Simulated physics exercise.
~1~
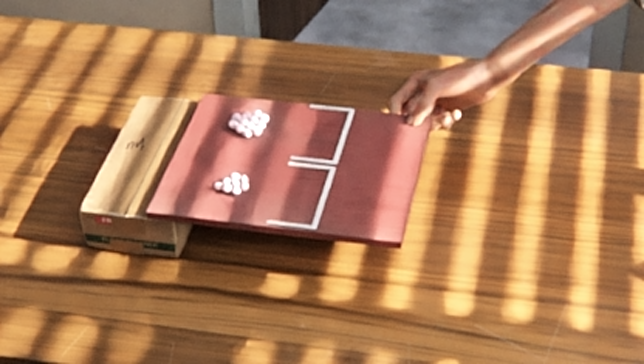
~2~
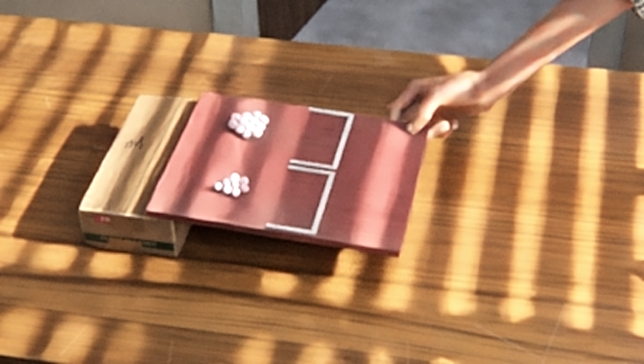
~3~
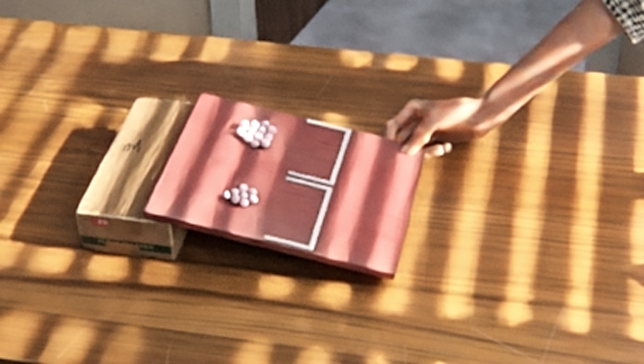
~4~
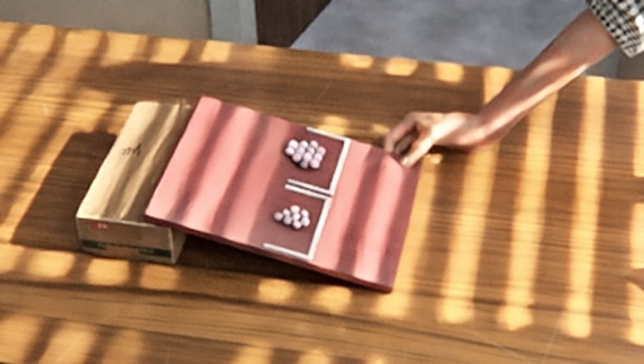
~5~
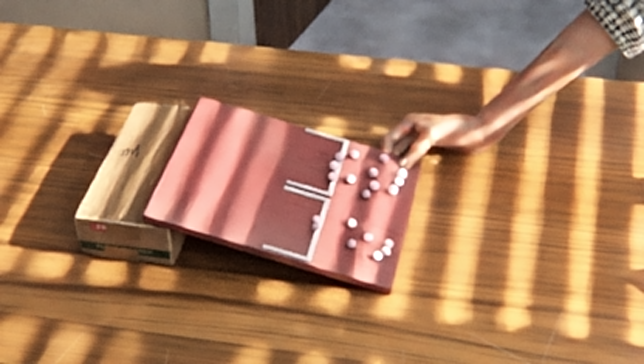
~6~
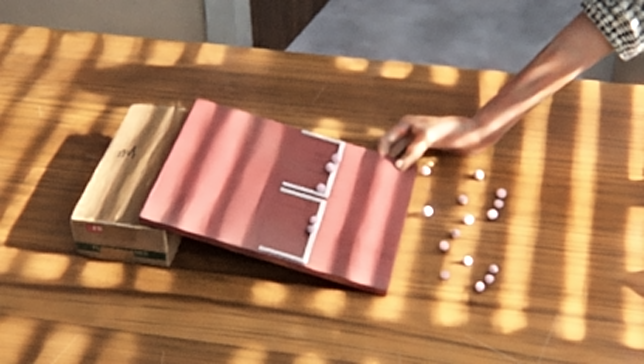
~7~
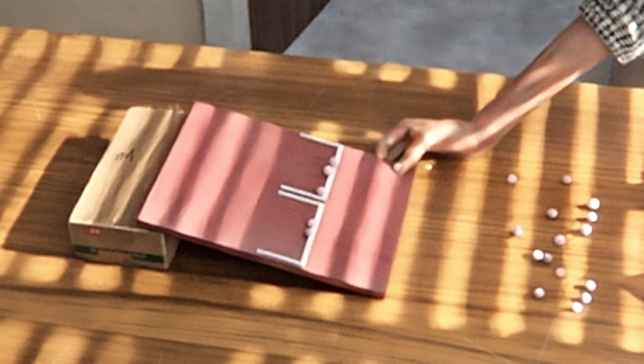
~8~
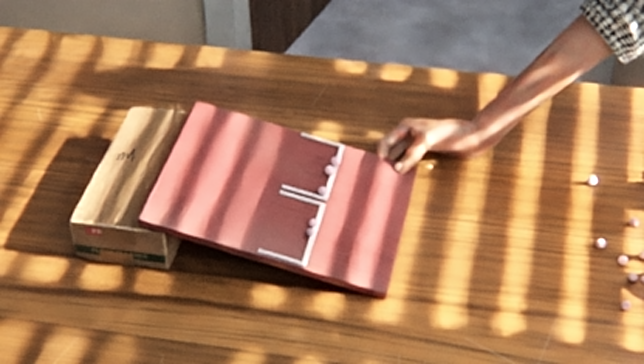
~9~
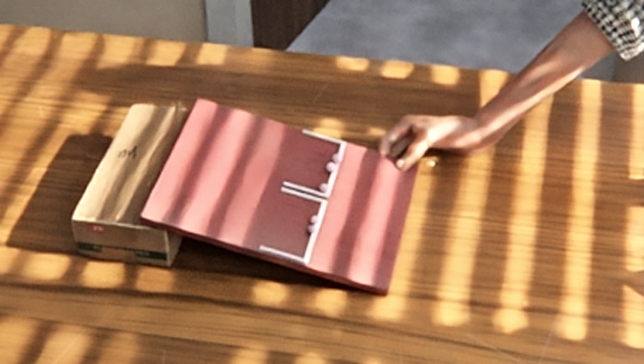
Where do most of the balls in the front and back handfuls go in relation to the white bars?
Most of the balls in both the front and back handfuls carry on beyond their bars and roll off to the right, with only a few left at the bars.
